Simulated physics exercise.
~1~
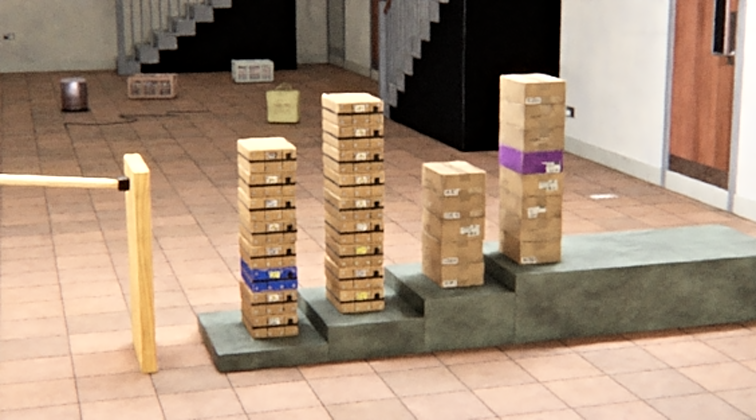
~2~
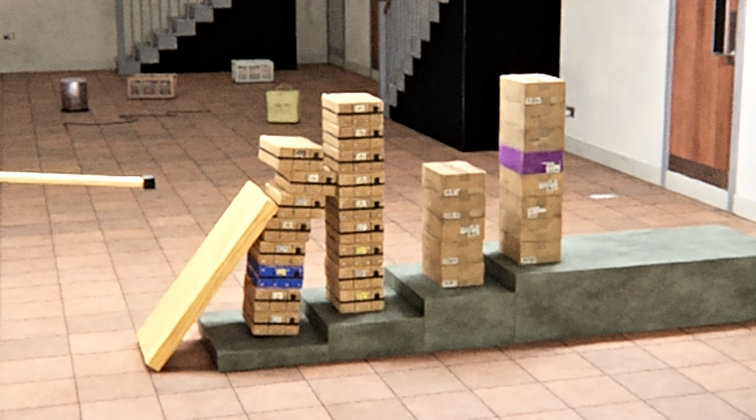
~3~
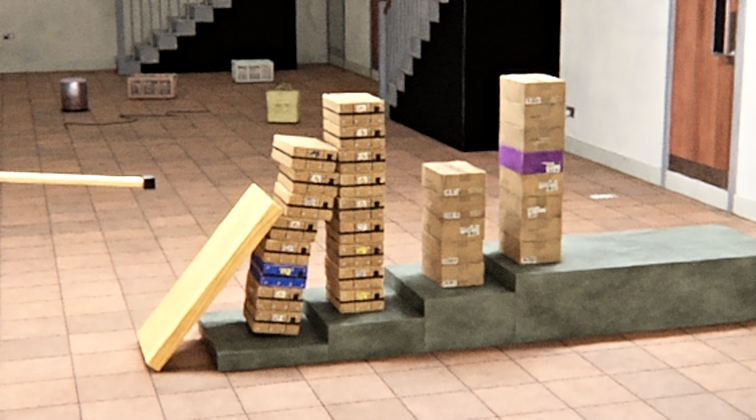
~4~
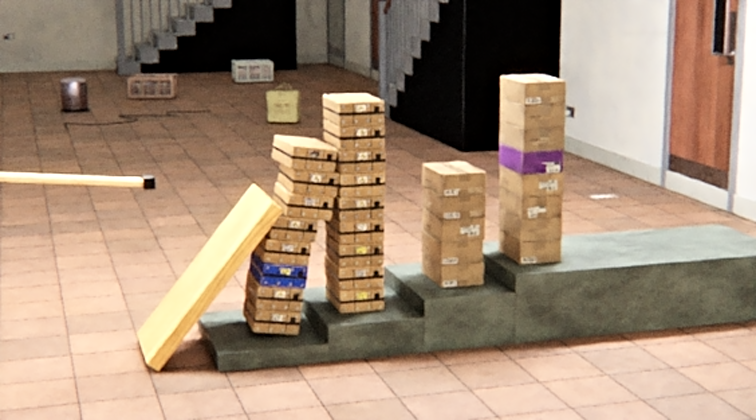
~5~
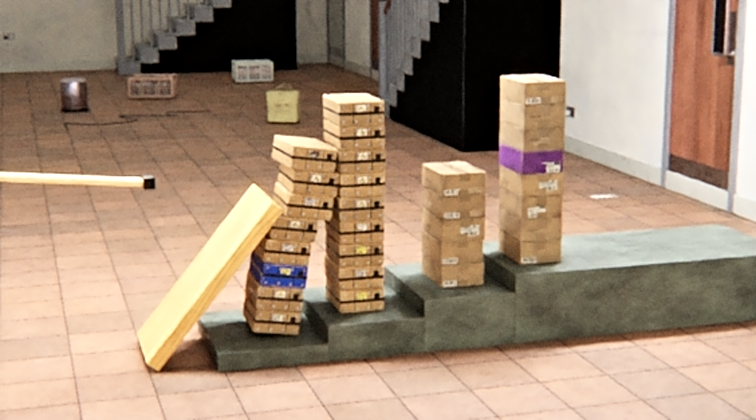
A tall wooden board, upright at the left of a row of loose box stacks on rising grey steps, tips to the right as a pole pushes toward it. It falls against the first stack, the one with a blue box near its base, and shoves the upper boxes sideways. That stack bends and leans over until its top rests against the taller second stack. There the motion stops, with the board propped at a slant. No box falls, and the farther stacks, including the one with the purple box, remain standing.
